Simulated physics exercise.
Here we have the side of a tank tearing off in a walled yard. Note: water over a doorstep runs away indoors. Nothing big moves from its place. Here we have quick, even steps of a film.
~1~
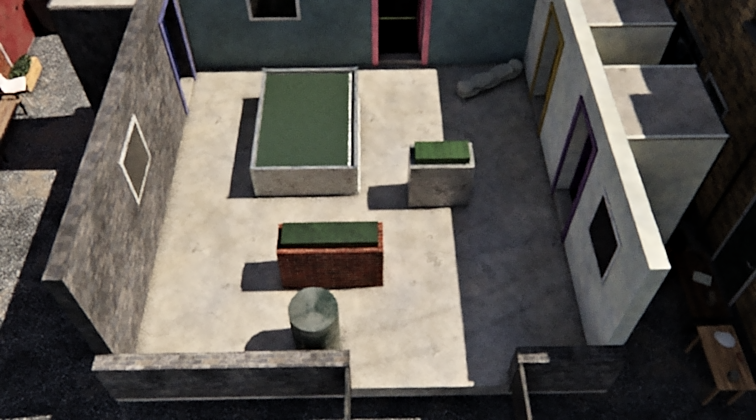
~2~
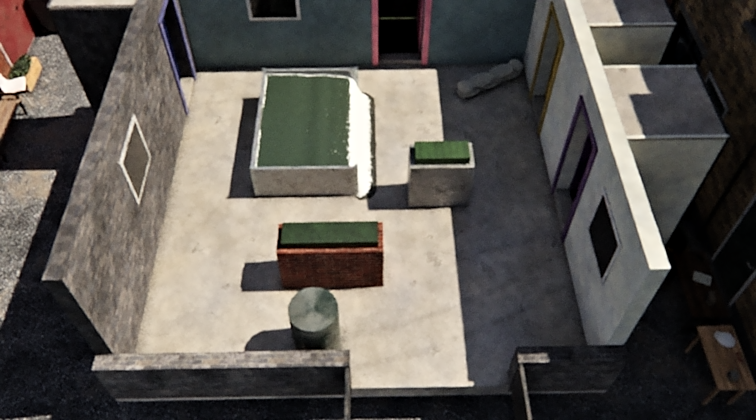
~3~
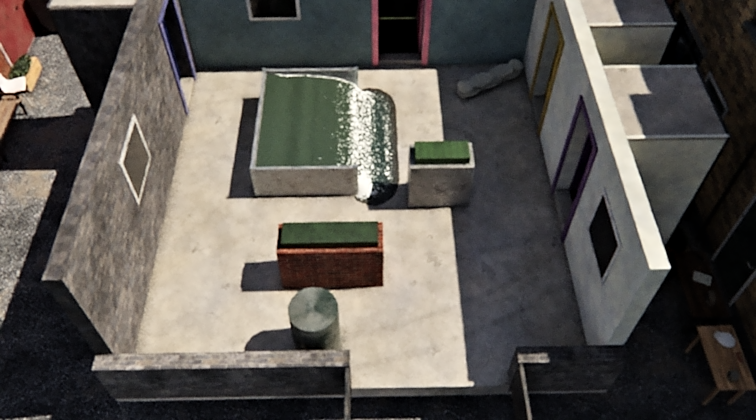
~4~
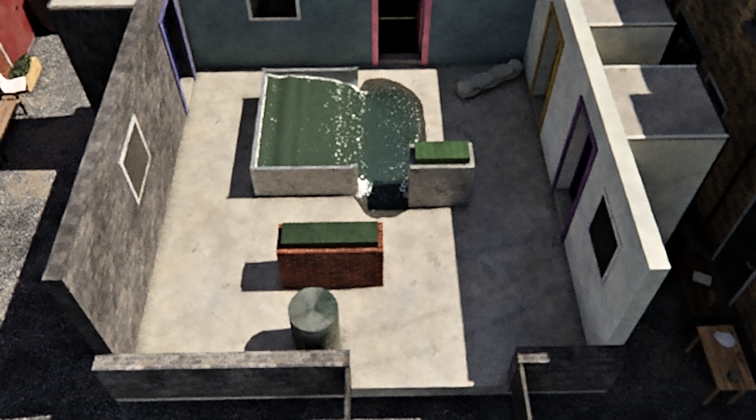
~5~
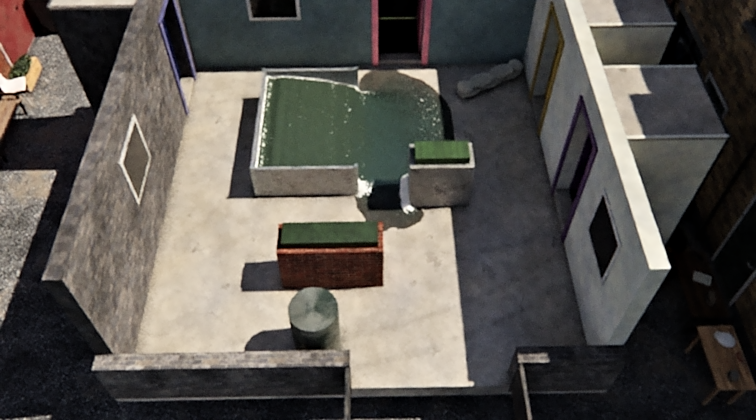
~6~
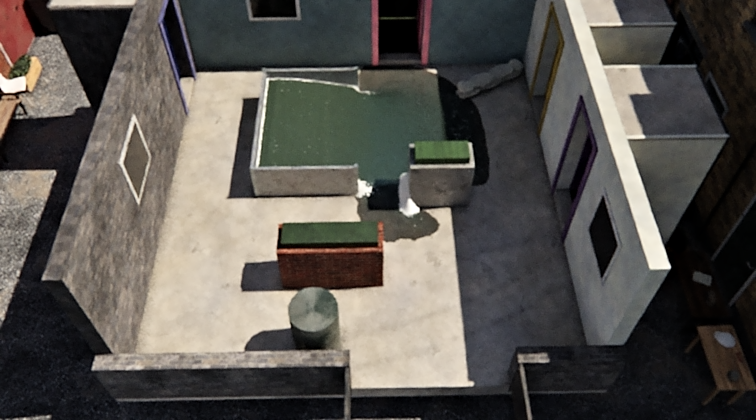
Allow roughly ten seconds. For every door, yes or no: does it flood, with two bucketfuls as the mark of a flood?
Purple door: No, blue door: No, pink door: No, yellow door: Yes.
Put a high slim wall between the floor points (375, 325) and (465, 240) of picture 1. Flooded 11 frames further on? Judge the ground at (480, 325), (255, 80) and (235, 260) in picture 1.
Results in sequence: Bone-dry / bone-dry / bone-dry.
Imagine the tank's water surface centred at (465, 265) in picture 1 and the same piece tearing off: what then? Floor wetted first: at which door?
It's the purple one.
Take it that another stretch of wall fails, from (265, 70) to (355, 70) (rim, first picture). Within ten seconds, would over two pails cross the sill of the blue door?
At the blue door, the flow beats the threshold.
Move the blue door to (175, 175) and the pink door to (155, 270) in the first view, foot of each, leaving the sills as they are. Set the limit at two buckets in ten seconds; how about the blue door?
Then: The blue door holds.
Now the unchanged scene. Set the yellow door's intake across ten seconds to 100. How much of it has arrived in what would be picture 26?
That comes out to 85 per cent by my count.
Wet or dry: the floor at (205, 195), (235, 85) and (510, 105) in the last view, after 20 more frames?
In that order the points end up high and dry, high and dry and soaked.
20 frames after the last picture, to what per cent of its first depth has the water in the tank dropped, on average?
16 percent or so.
A moment on, water covers 30 % of the floor; the purple door not reached, the blue door not reached, the pink door wet at the sill, nothing in, the yellow door under two buckets in.
Next, water covers 40 % of the floor; the purple door wet at the sill, nothing in, the blue door not reached, the pink door wet at the sill, nothing in, the yellow door far over two buckets in.
Then, water covers 55 % of the floor; the purple door wet at the sill, nothing in, the blue door not reached, the pink door wet at the sill, nothing in, the yellow door far over two buckets in.
Later, water covers 65 % of the floor; the purple door wet at the sill, nothing in, the blue door not reached, the pink door wet at the sill, nothing in, the yellow door far over two buckets in.
In the end, water covers 90 % of the floor; the purple door wet at the sill, nothing in, the blue door wet at the sill, nothing in, the pink door wet at the sill, nothing in, the yellow door far over two buckets in.
